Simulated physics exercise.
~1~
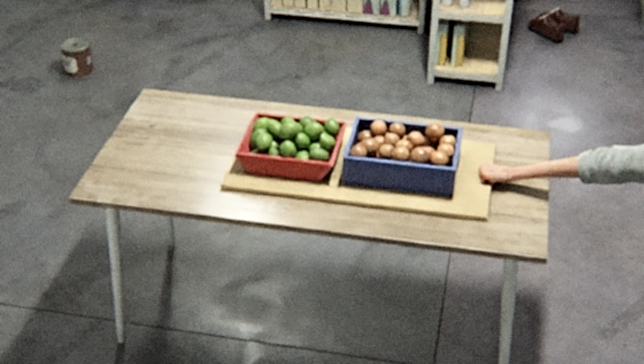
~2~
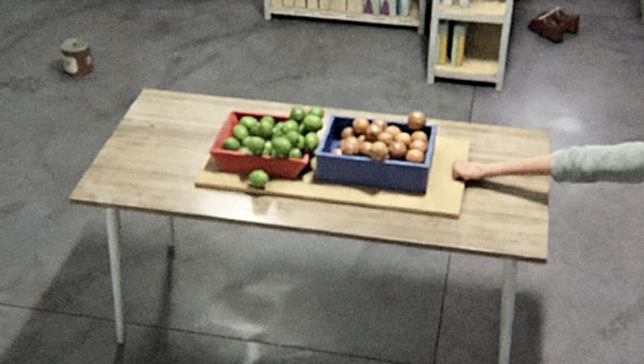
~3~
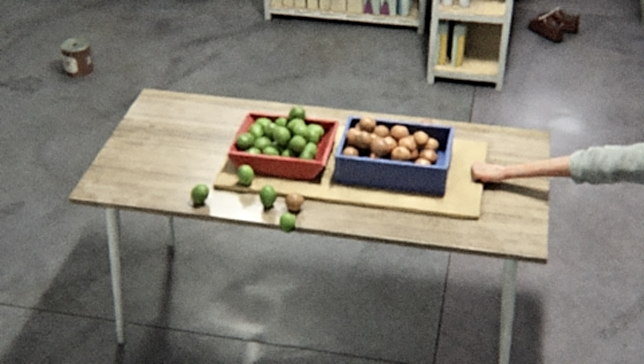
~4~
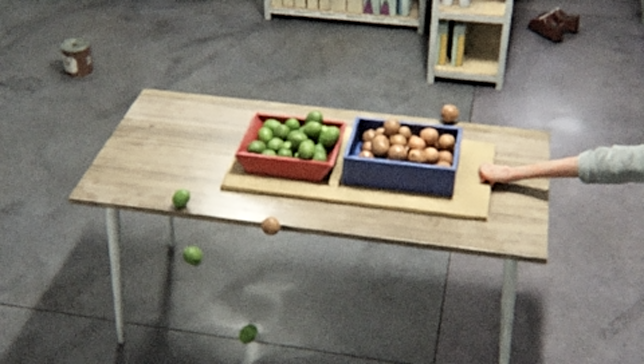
On a wooden table, a hand shaking a board of green limes and brown onions left and right, several tumbling out and falling.
